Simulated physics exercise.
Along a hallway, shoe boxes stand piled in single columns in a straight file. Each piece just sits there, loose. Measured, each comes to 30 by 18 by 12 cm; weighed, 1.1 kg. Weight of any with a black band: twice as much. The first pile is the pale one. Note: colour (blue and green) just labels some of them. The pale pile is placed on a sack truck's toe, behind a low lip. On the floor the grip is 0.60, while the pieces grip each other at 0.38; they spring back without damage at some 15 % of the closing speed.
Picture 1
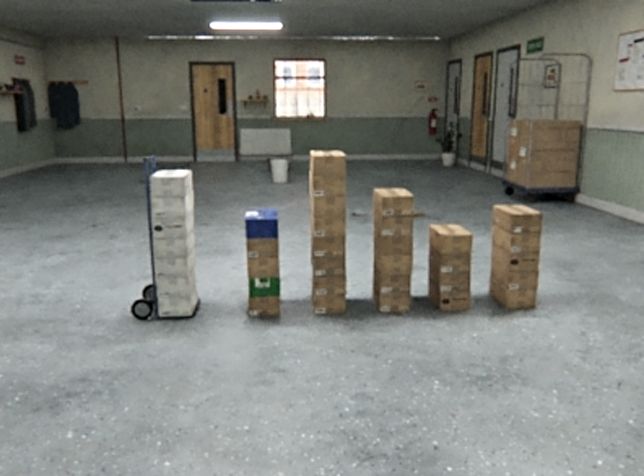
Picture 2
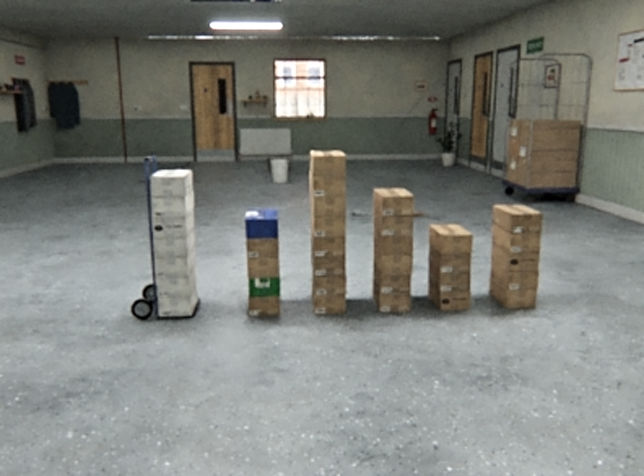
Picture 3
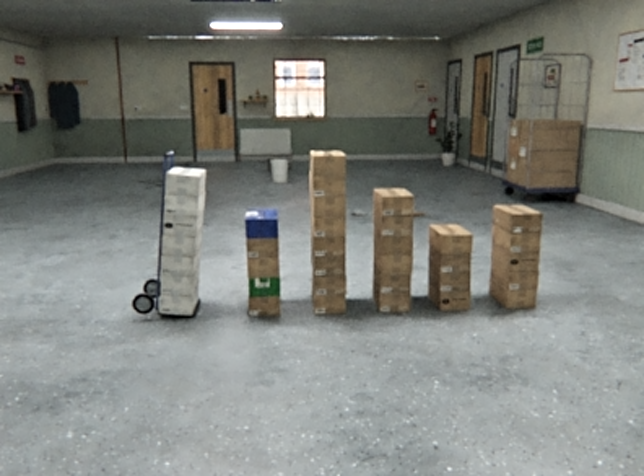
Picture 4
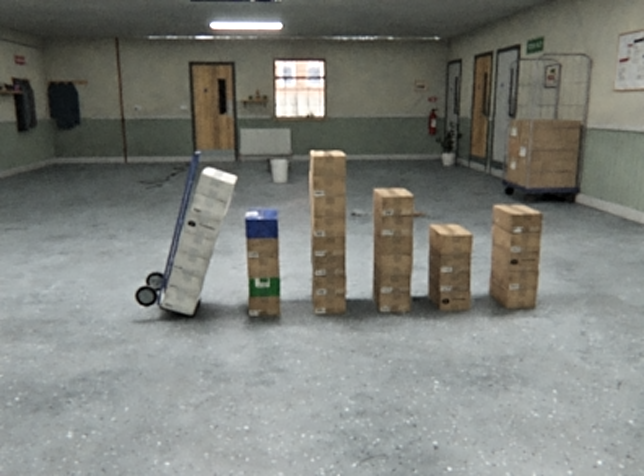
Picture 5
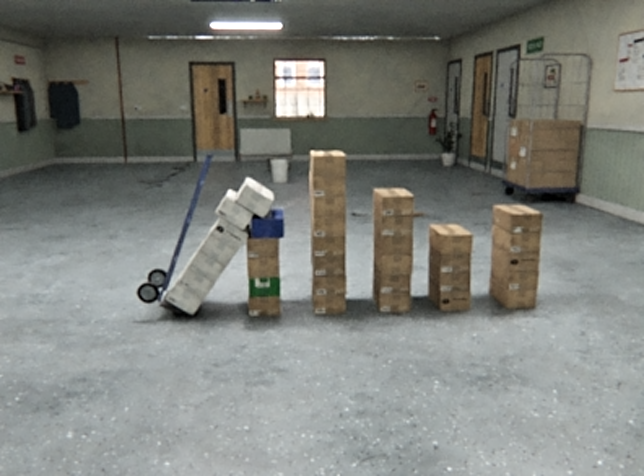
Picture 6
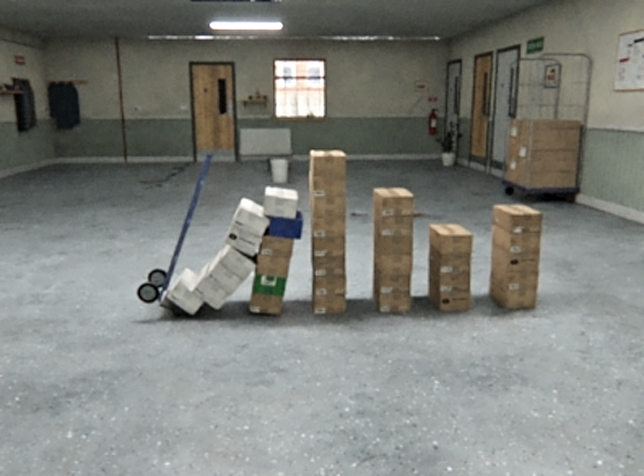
A sack truck tilted forward, leaning its pale stack of boxes to the right until they slid apart against the next pile, which leaned and shifted, while the four brown stacks beyond stood still.
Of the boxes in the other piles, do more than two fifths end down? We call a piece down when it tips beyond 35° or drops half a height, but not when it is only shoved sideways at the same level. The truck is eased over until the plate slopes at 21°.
Yes.
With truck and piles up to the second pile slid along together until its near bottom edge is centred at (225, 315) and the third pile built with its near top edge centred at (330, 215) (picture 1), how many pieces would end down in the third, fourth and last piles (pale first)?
The tally would be third 0, then fourth 0, then last 0.
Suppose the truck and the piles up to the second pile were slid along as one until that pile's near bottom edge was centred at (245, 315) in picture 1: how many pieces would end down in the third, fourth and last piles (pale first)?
Count of fallen pieces - third: 8; fourth: 5; last: 4.
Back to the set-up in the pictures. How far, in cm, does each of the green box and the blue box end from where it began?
The green one ends 20 cm from its start and the blue one 55 cm.
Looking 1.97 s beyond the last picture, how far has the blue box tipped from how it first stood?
Tilt from start: Approx. 40 degrees.
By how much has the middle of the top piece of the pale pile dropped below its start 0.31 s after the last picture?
The top piece is some 15 centimetres lower than at the start.
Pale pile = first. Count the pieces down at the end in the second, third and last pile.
Pieces by pile: Second 4, third 7, last 4.
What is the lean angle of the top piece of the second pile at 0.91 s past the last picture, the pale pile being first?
Roughly 30 degrees.
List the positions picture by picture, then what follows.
In the first frame (places mark the middle of the side facing us), truck frame (148, 192) 0° forward; blue box (262, 229); green box (264, 288); the rest undisturbed.
Truck frame (148, 192) 0° forward; blue box (262, 229), in the second frame.
Truck frame (164, 189) 7° forward, top of the pale pile leaning 6°; blue box (262, 229); the rest undisturbed, in the third frame.
Truck frame (187, 186) 16° forward, top of the pale pile leaning 19°; blue box (262, 229); the rest undisturbed, in the fourth frame.
Truck frame (198, 187) 21° forward, top of the pale pile leaning 33°; blue box (268, 229) shifted 33 mm; one has shifted, in the fifth frame.
Truck frame (198, 187) 21° forward, top of the pale pile leaning 8°; blue box (286, 228) leaning 9°; green box (270, 286) leaning 9°; steepest lean 9°, the box at (278, 247); 5 disturbed, none down, in the sixth frame.
Then, 0.31 s after the last picture, 7 of the pale pile down; none of the 28 other boxes down, 13 disturbed; green box leaning 18°; blue box leaning 16°.
Then, 0.91 s after the last picture, 6 of the pale pile down; 5 of the 28 other boxes down; green box leaning 45°, 40 mm lower; blue box leaning 35°, 12 cm lower.
Then, 1.35 s after the last picture, 6 of the pale pile down; 16 of the 28 other boxes down; green box leaning 52°, 6 cm lower; blue box leaning 44°, 20 cm lower.
Then, 1.97 s after the last picture, 6 of the pale pile down; 22 of the 28 other boxes down; green box leaning 49°, 7 cm lower; blue box leaning 42°, 21 cm lower.
At rest, 6 of the pale pile down; 23 of the 28 other boxes down; green box leaning 49°, 6 cm lower; blue box leaning 42°, 21 cm lower. That is 82 per cent. As the last picture would show them, middles, green box near (294, 290), blue box near (349, 256).
